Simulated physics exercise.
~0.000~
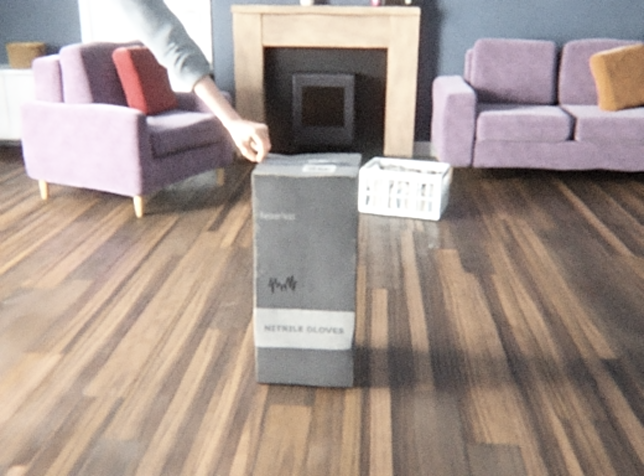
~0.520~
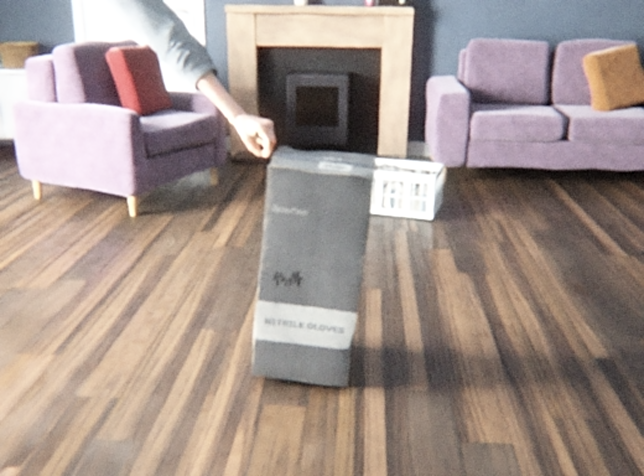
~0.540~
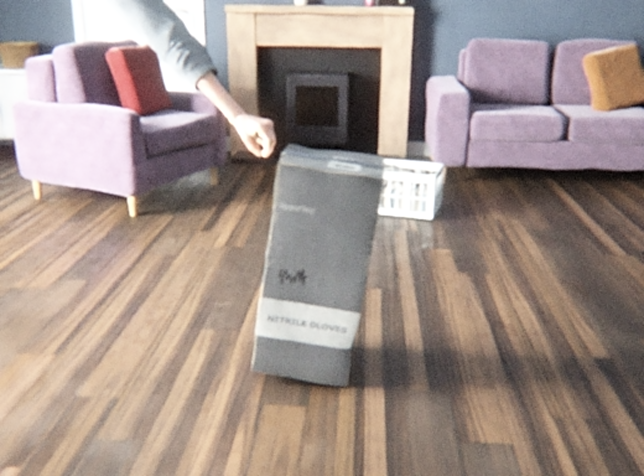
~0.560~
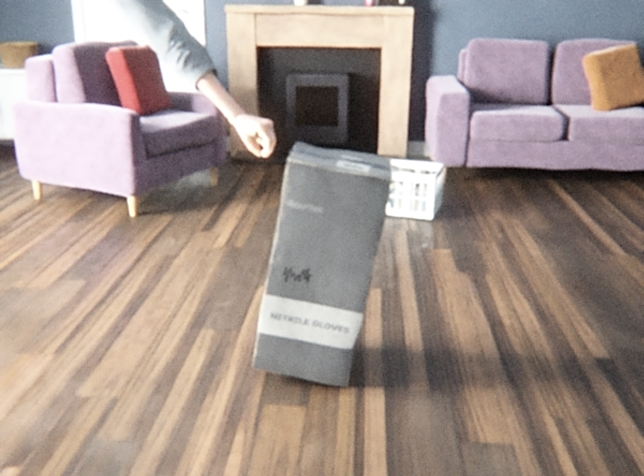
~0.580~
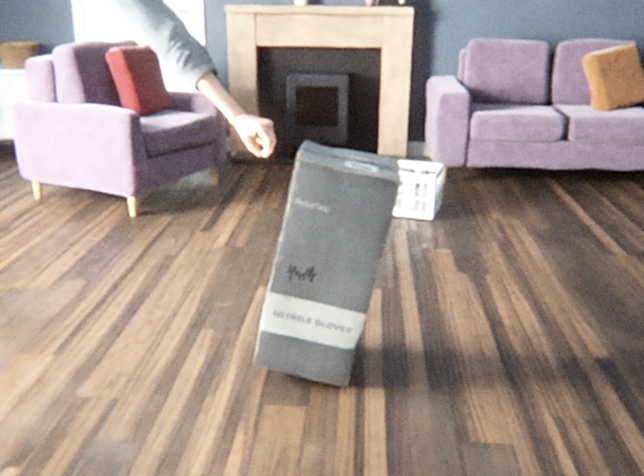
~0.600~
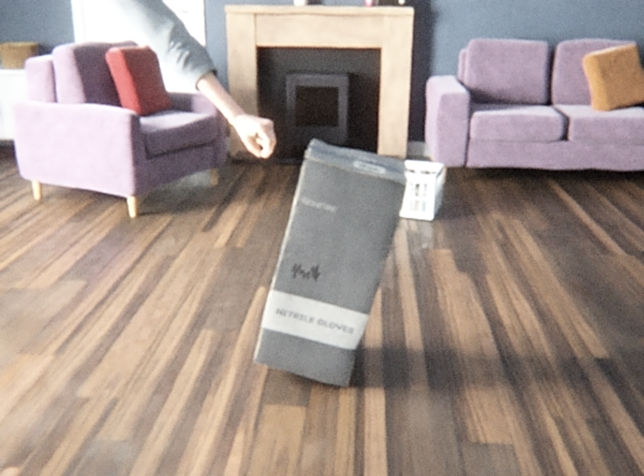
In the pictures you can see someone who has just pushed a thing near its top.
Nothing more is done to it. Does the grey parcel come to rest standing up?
No, it goes over.
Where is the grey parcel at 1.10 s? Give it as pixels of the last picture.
Roughly at (431, 292).
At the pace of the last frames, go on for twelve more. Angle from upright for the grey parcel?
By then it would lean 35° from upright.
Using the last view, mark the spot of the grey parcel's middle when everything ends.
(455, 328).
Around 0.88 s, grey parcel 37° off upright near (377, 264).
Around 1.10 s, grey parcel 66° off upright near (431, 291).
Finally (2.5 s), the grey parcel falls over, near (455, 328).
